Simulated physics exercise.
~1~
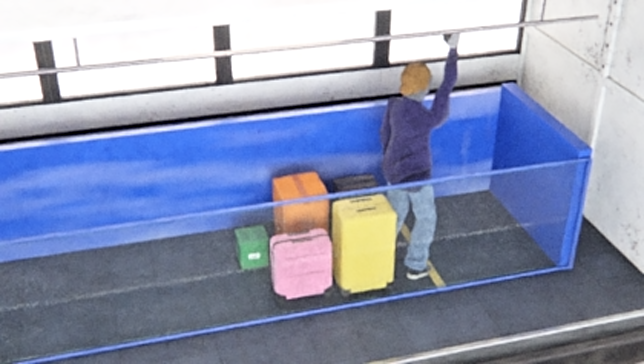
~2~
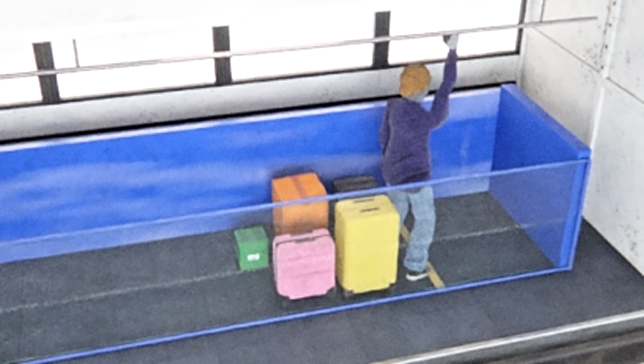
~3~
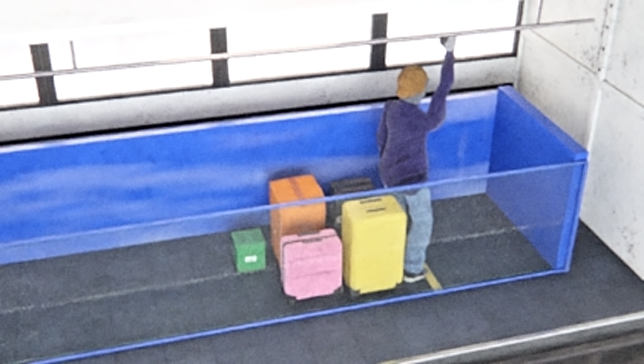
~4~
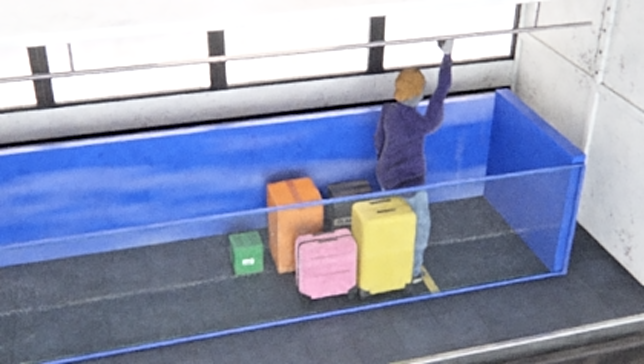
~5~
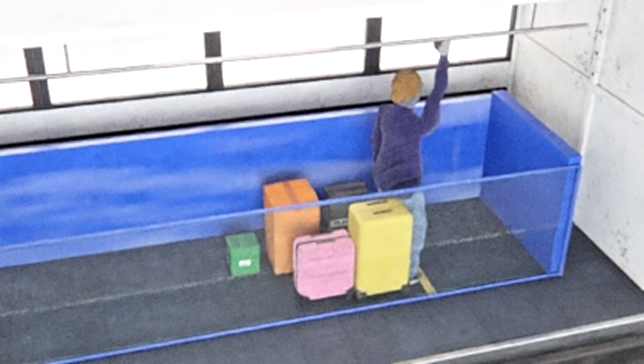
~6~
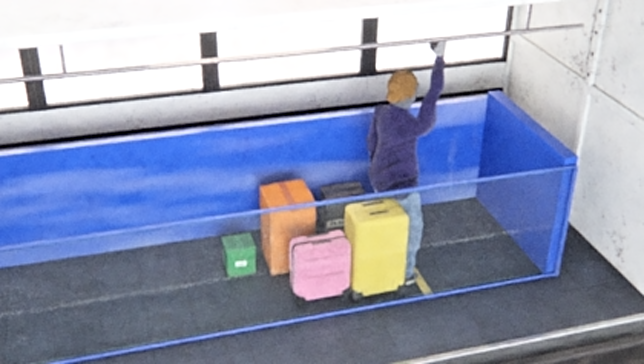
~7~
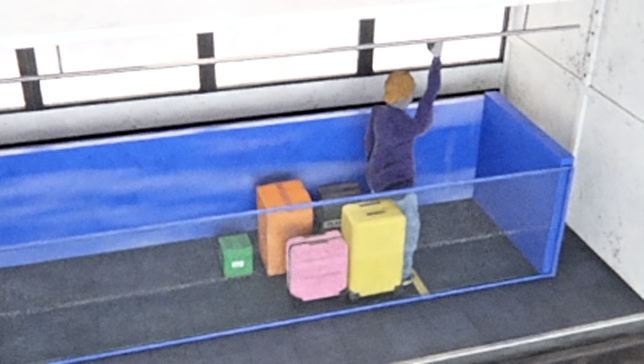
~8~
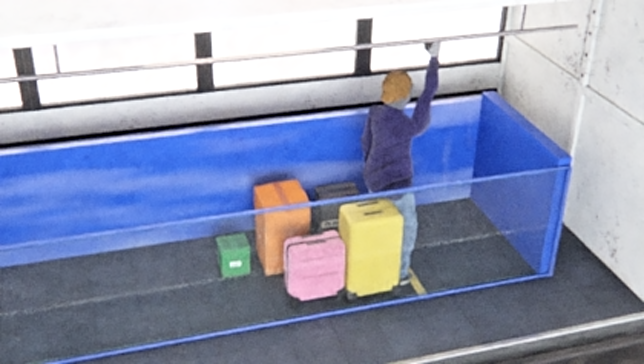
In a shuttle's blue-walled luggage bay, a traveller in a purple top holds an overhead rail while the pink and yellow wheeled cases roll slightly right, then stop upright short of the yellow line, as the orange bag, green tub and grey carton stay put.
